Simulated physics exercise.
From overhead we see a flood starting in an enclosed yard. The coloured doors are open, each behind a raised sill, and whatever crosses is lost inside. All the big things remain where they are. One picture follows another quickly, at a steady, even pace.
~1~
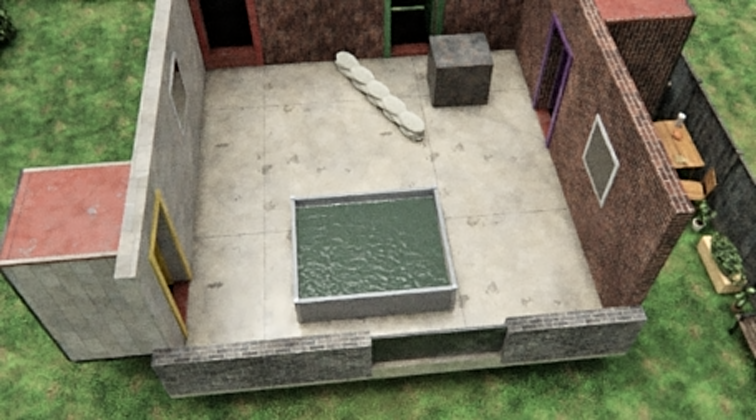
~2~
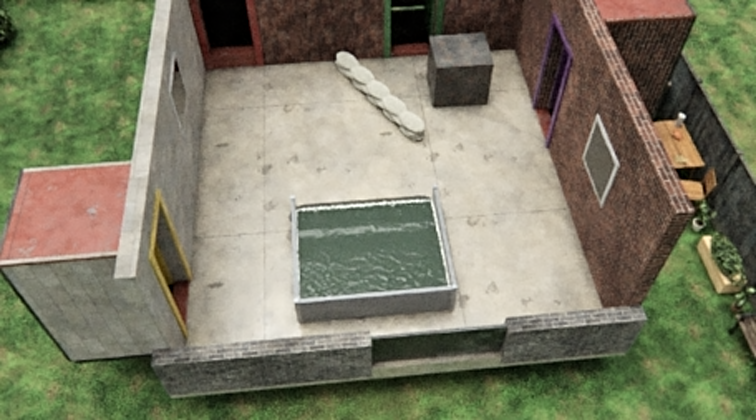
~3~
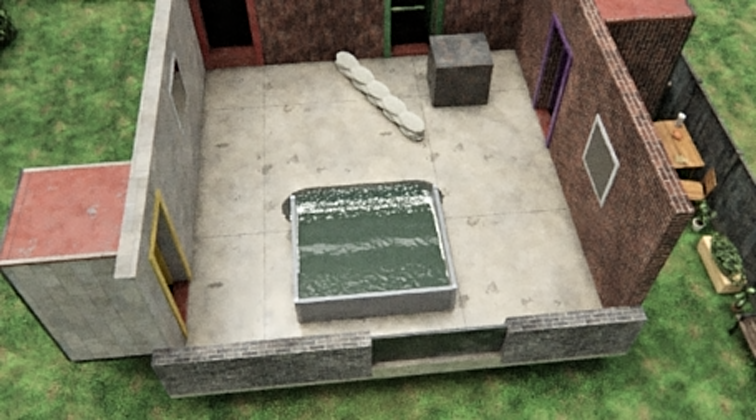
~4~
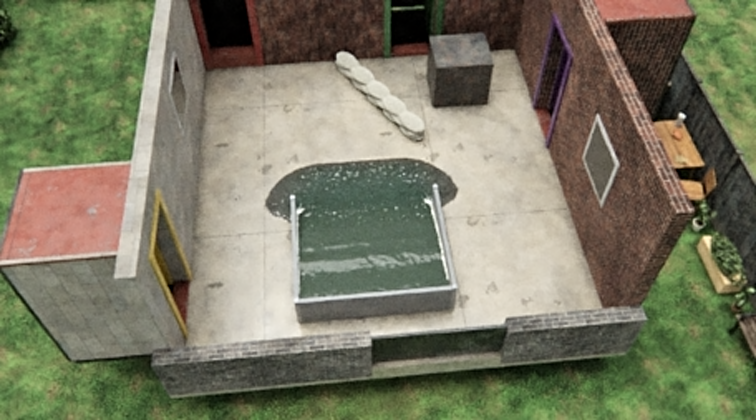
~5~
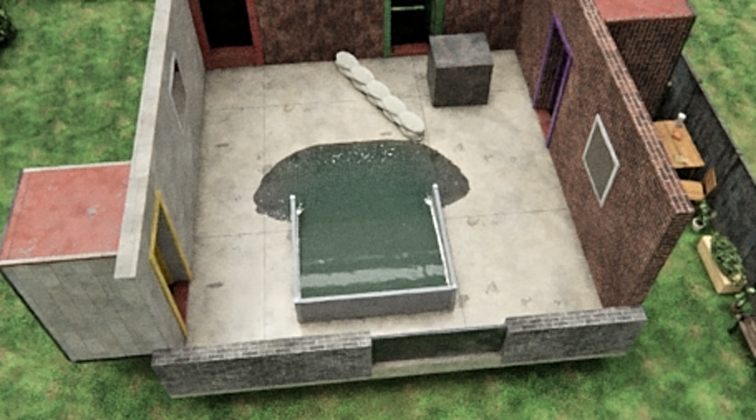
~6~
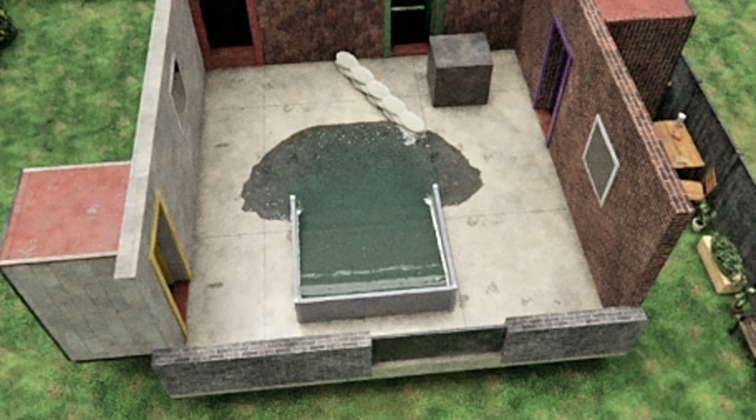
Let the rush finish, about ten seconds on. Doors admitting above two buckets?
Green door not above, purple door above, yellow door above, red door not above.
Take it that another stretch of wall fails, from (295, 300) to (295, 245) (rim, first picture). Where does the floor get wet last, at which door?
Last: The purple-painted one.
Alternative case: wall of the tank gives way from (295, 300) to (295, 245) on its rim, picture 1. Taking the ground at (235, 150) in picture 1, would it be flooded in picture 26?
Verdict: Awash.
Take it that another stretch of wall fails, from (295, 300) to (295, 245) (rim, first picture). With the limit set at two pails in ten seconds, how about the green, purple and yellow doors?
Here's how it goes: The green door fails to reach the limit, the purple door fails to reach the limit, and the yellow door surpasses the limit.
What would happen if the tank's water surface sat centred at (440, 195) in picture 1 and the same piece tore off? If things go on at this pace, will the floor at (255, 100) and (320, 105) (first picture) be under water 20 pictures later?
The first spot is inundated and the second is inundated.
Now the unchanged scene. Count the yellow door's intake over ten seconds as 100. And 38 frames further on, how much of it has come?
Around 0 %.
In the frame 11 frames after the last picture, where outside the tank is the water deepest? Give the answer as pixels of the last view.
Somewhere around pixel (314, 64).
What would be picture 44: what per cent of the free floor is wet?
Around 75 percent, give or take.
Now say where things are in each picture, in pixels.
The water tank at (370, 244) is whole and still, in the first picture.
The front is at a hidden place, out from the gap on the water tank's far side, in the second picture.
The front is at (289, 205), out from the gap on the water tank's far side, in the third picture.
Water pours out on the water tank's far side and has run to (278, 190), in the fourth picture.
Water pours out on the water tank's far side and has run to (284, 164), in the fifth picture.
The front is at (312, 130), out from the gap on the water tank's far side, in the sixth picture.
A moment on, water covers 35 % of the floor; the green door not reached, the purple door not reached, the yellow door not reached, the red door not reached.
Next, water covers 45 % of the floor; the green door not reached, the purple door not reached, the yellow door not reached, the red door wet at the sill, nothing in.
Then, water covers 50 % of the floor; the green door not reached, the purple door over two buckets in, the yellow door not reached, the red door under two buckets in.
Later, water covers 75 % of the floor; the green door wet at the sill, nothing in, the purple door far over two buckets in, the yellow door wet at the sill, nothing in, the red door under two buckets in.
In the end, water covers 90 % of the floor; the green door wet at the sill, nothing in, the purple door far over two buckets in, the yellow door over two buckets in, the red door under two buckets in.
